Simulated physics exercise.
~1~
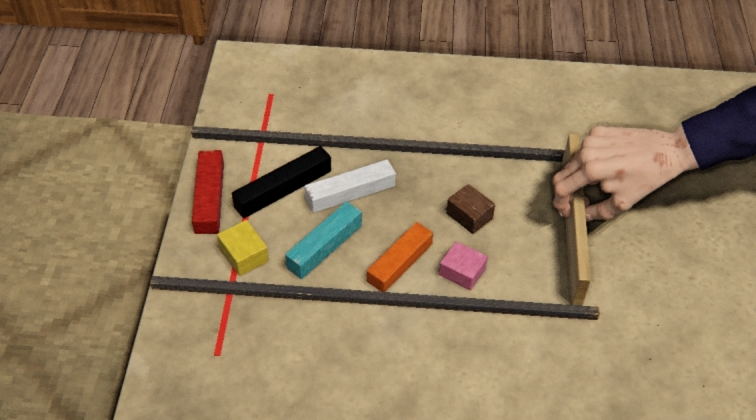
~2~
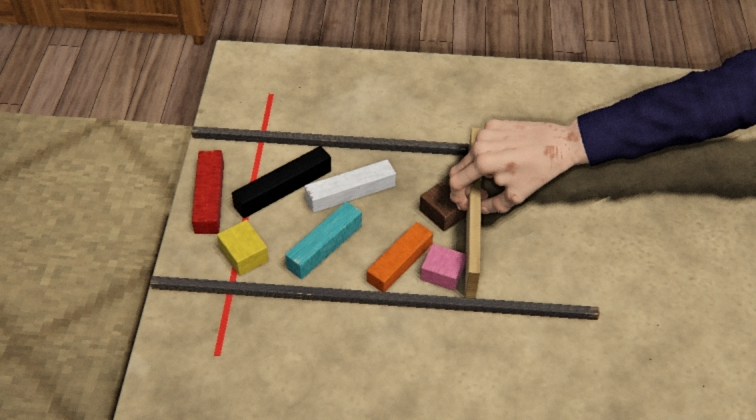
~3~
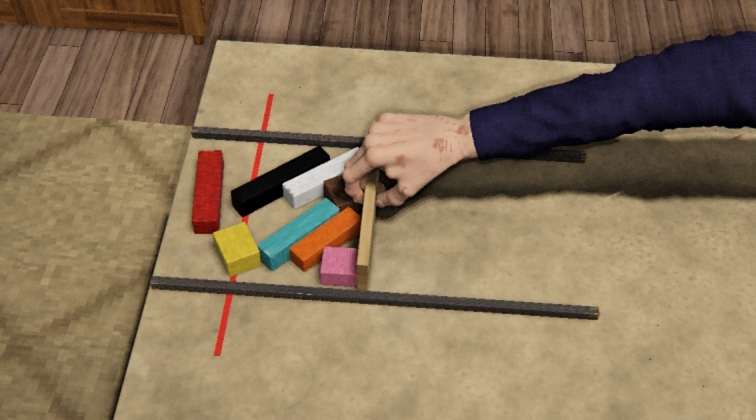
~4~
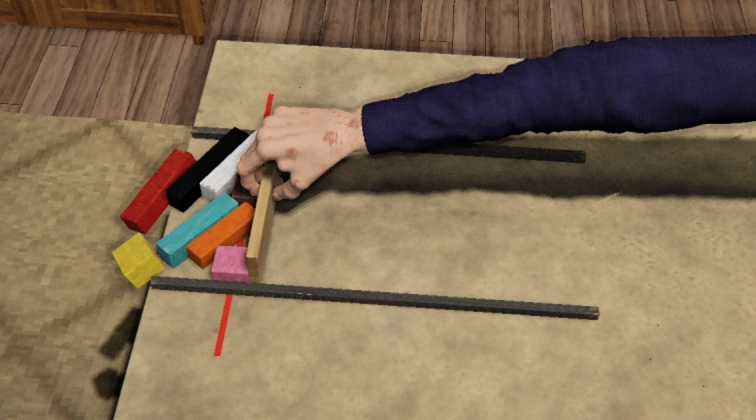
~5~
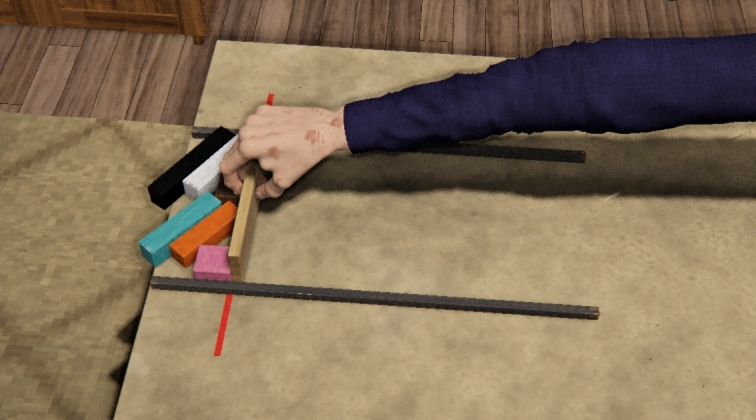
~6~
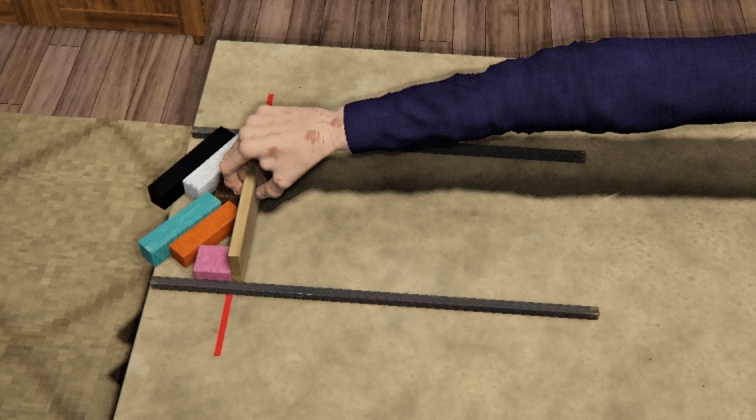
A hand slid an upright wooden board leftward between two dark rails, bunching colorful blocks and bars ahead of it until the yellow block and red bar dropped off the table's end, then stopped at the red line with the others still on top.
